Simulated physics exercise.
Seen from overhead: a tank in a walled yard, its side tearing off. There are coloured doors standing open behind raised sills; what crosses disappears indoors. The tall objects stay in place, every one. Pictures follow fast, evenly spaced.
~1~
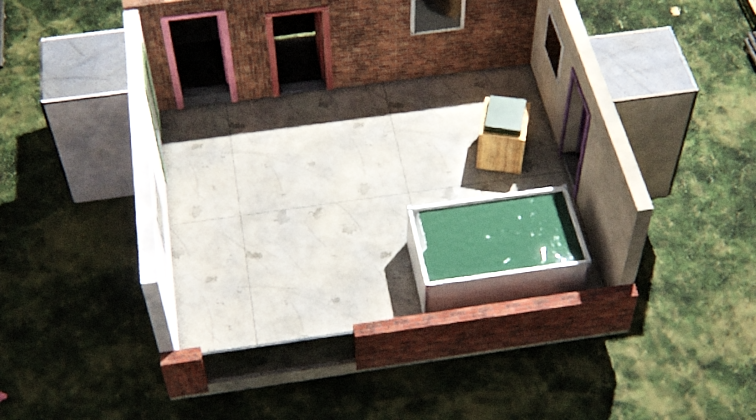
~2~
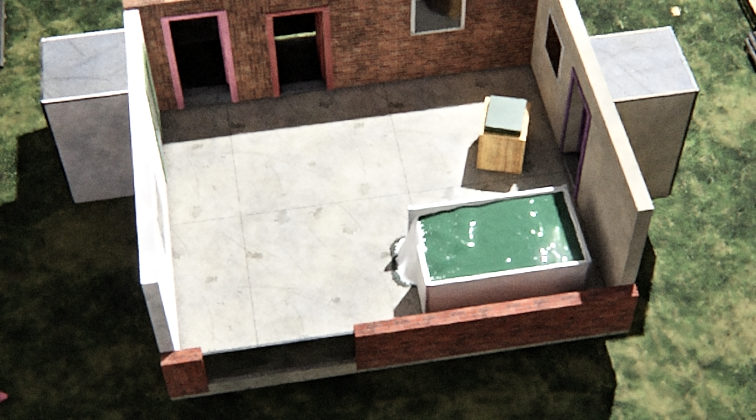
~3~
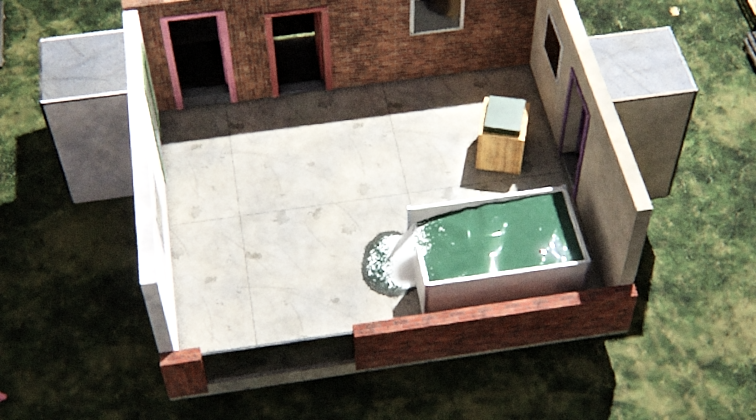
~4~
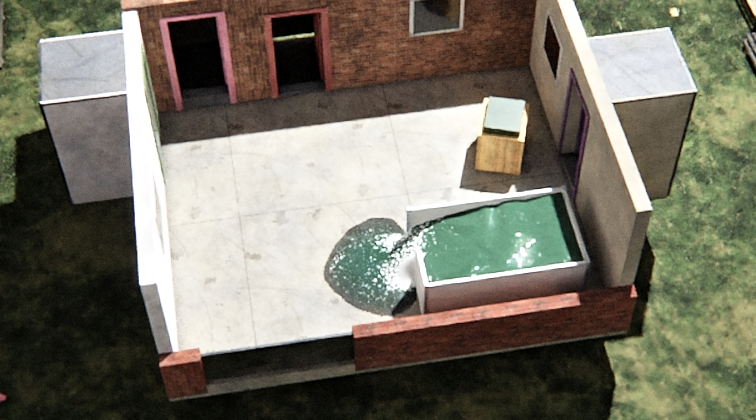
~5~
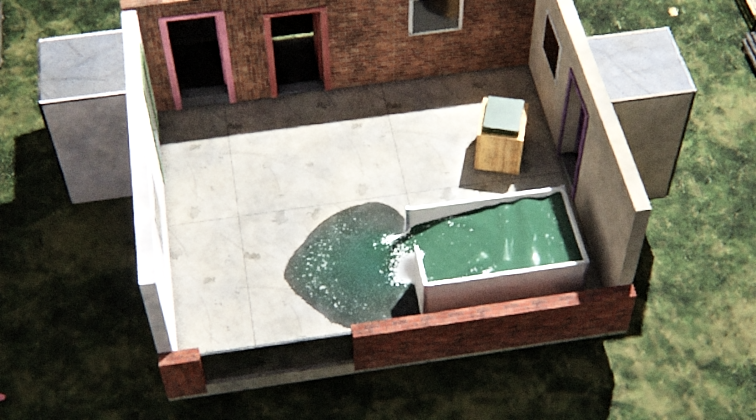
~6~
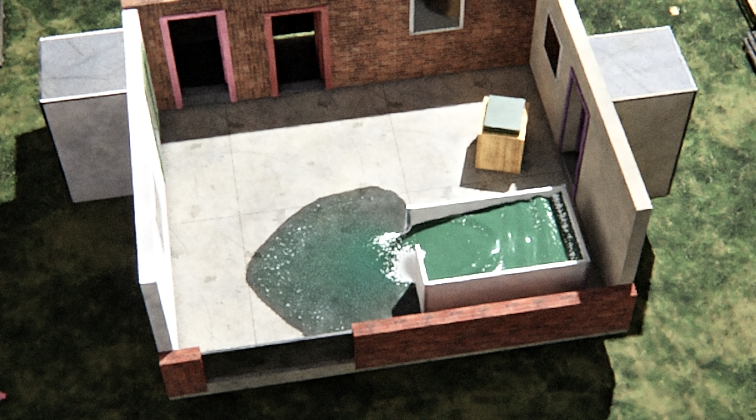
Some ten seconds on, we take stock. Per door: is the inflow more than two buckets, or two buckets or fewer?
In order: The pink door keeps the inflow to two buckets or less; the green door keeps the inflow to two buckets or less; the red door lets the inflow pass two buckets; the purple door keeps the inflow to two buckets or less.
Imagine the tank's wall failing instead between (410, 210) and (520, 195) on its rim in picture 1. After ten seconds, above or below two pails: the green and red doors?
Lab note: The green one sits below the threshold, the red one tops the threshold.
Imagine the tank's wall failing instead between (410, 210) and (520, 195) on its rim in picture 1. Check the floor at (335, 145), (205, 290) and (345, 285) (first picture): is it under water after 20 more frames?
Point by point: Swamped, untouched and untouched.
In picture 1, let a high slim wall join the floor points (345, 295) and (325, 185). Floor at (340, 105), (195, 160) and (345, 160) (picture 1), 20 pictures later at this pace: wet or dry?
Taking the points in the order given, they are inundated, high and dry and inundated.
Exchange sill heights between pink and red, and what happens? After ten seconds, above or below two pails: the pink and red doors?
As I read it, the pink one ends up above while the red one remains below.
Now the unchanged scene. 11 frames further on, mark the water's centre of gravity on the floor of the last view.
I'd say near (390, 266).
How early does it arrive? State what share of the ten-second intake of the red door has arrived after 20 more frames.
Roughly 0 percent.
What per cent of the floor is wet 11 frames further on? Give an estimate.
Some 50 per cent.
A moment on, water covers 40 % of the floor; the pink door not reached, the green door not reached, the red door not reached, the purple door not reached.
Next, water covers 50 % of the floor; the pink door not reached, the green door wet at the sill, nothing in, the red door not reached, the purple door not reached.
Then, water covers 55 % of the floor; the pink door wet at the sill, nothing in, the green door wet at the sill, nothing in, the red door wet at the sill, nothing in, the purple door not reached.
Later, water covers 75 % of the floor; the pink door under two buckets in, the green door wet at the sill, nothing in, the red door under two buckets in, the purple door not reached.
In the end, water covers 100 % of the floor; the pink door under two buckets in, the green door wet at the sill, nothing in, the red door over two buckets in, the purple door wet at the sill, nothing in.
